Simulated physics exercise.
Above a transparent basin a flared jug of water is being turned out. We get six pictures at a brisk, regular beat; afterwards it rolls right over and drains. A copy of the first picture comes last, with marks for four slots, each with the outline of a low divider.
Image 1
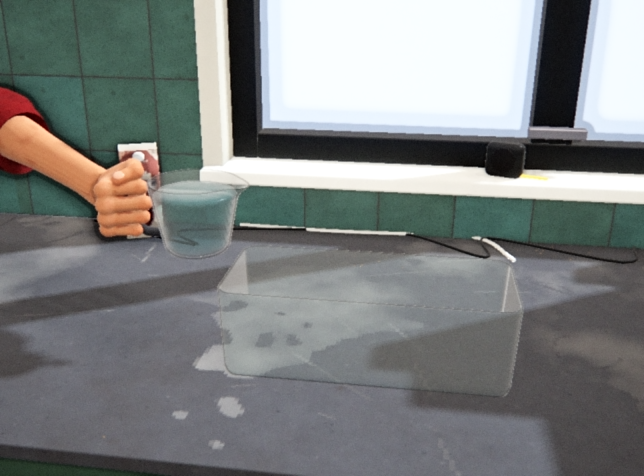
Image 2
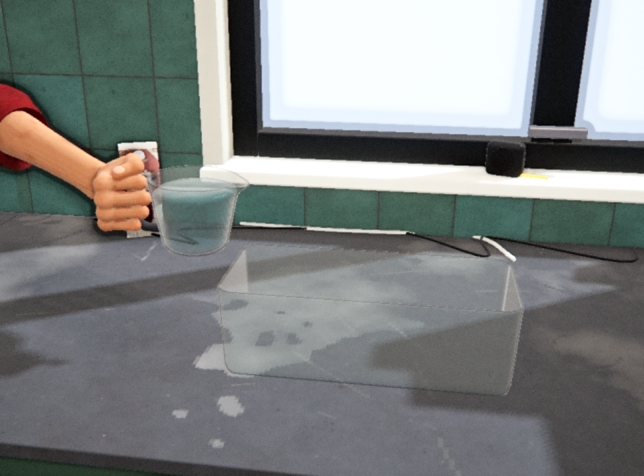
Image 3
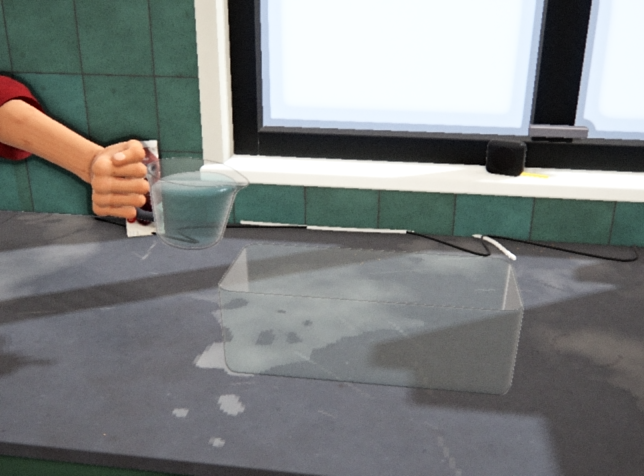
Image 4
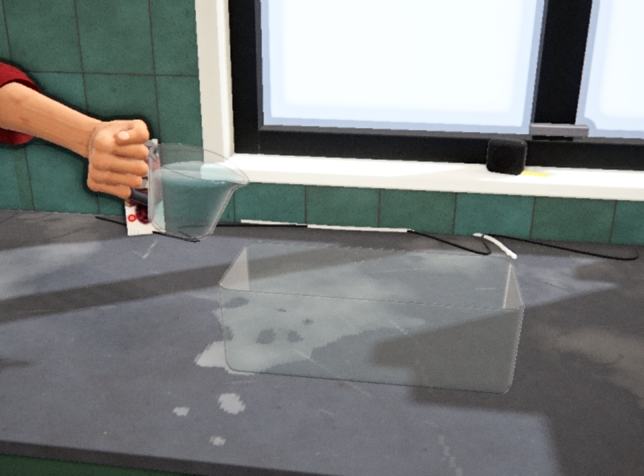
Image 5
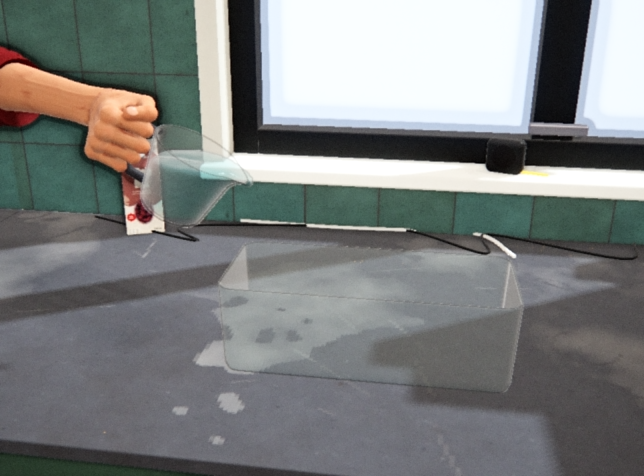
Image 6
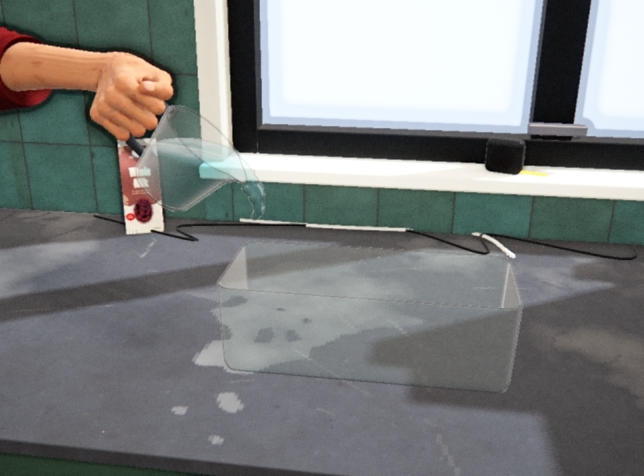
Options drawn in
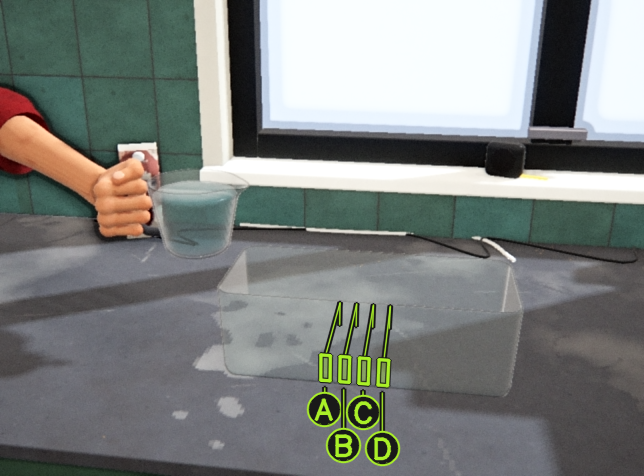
A hand lifting a clear flared jug above a grey counter and tilting it rightward until water starts running over the lip.
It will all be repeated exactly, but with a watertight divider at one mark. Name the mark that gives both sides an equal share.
Position A does it best.
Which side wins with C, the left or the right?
The left side.
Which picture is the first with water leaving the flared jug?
In picture 5.
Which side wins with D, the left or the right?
The left one.
On the marked copy, A at (324, 387); B at (343, 389); C at (362, 391); D at (382, 392).
For position A, about 50 % ends left of the wall and 49 % right of it.
For position B, about 86 % ends left of the wall and 9 % right of it; 5 % is lost outside.
For position C, about 84 % ends left of the wall and 9 % right of it; 7 % is lost outside.
For position D, about 85 % ends left of the wall and 12 % right of it; 3 % is lost outside.
